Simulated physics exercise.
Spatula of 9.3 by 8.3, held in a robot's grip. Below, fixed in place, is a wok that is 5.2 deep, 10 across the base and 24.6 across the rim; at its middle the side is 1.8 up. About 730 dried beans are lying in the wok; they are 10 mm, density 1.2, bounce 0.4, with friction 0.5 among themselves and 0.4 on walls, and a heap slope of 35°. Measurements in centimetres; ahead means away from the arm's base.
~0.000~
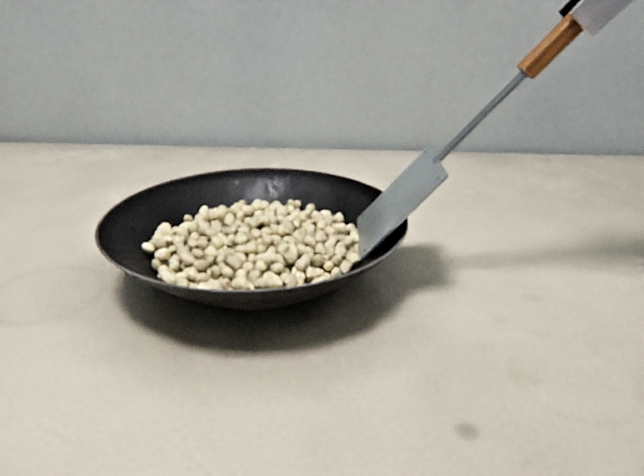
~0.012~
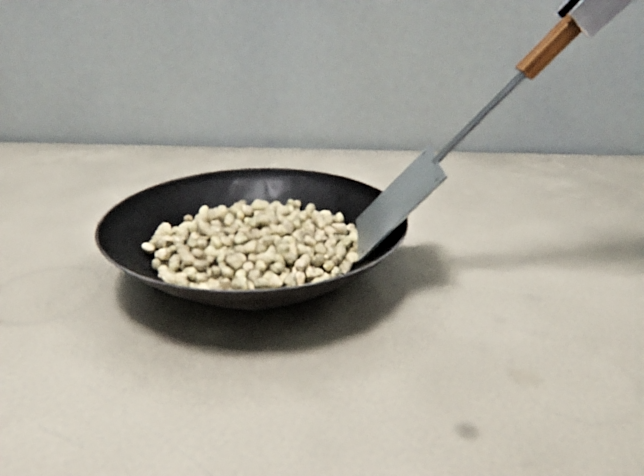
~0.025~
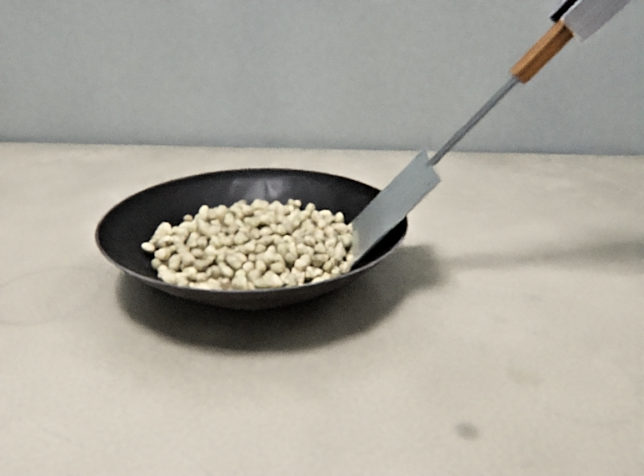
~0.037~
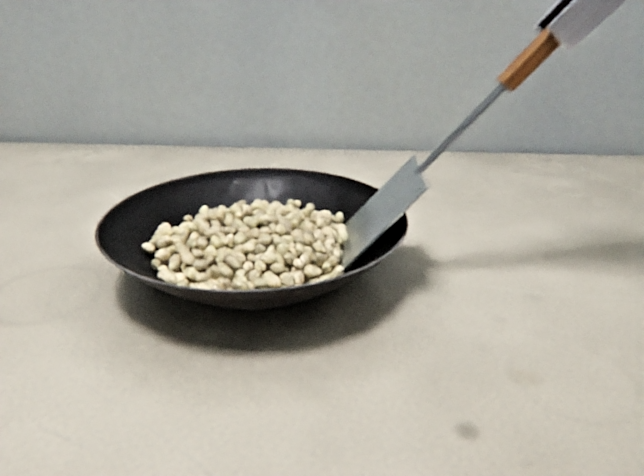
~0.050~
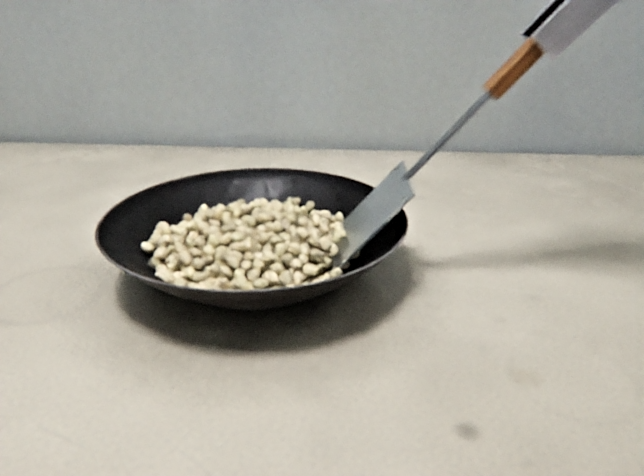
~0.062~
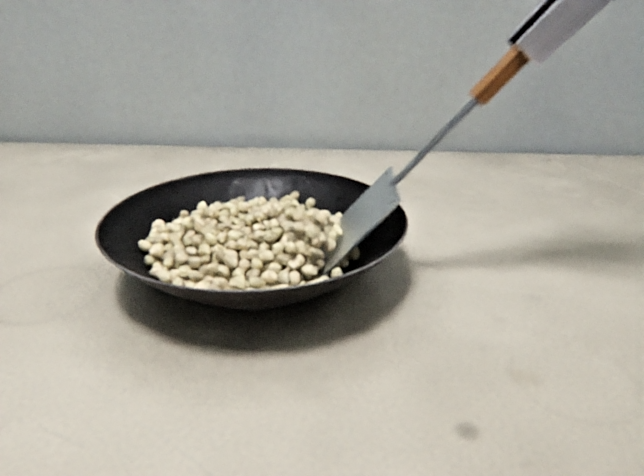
The footage shows a dark wok of pale beans on a light surface, with a flat spatula angled in from the upper right. The spatula moves left and slightly down, pushing the beans at the right side into a slightly higher heap.
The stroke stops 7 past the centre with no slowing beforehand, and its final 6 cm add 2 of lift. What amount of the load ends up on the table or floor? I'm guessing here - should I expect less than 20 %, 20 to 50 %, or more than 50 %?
You should expect 20 to 50 %.
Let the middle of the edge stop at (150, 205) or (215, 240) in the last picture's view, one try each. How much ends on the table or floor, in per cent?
Estimates, in order: 55 % and 5 %.
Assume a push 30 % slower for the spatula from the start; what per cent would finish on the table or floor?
In that case, close to 35 per cent.
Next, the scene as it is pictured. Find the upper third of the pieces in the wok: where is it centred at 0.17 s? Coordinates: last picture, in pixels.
I'd say close to (162, 217).
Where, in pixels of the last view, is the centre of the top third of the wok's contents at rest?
Centre: Roughly (162, 236).
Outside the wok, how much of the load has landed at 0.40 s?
Roughly 40 percent of it.
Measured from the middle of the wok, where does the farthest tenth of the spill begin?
It comes out at close to 25 centimetres.
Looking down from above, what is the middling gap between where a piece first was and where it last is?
Distance: Near 9 cm.
By 0.12 s, sloping 50°, highest piece 7 above the table; 733 in the wok.
By 0.17 s, sloping 50°, highest piece 7 above the table; 727 in the wok, 6 on the blade or in flight.
By 0.40 s, sloping 50°, highest piece 6 above the table; 440 in the wok, 285 on the table or floor, 8 on the blade or in flight.
By 1.45 s, sloping 50°, highest piece 6 above the table; 439 in the wok, 294 on the table or floor.
Final count, 439 in the wok, 294 on the table or floor. That is 40 % on the table or floor.
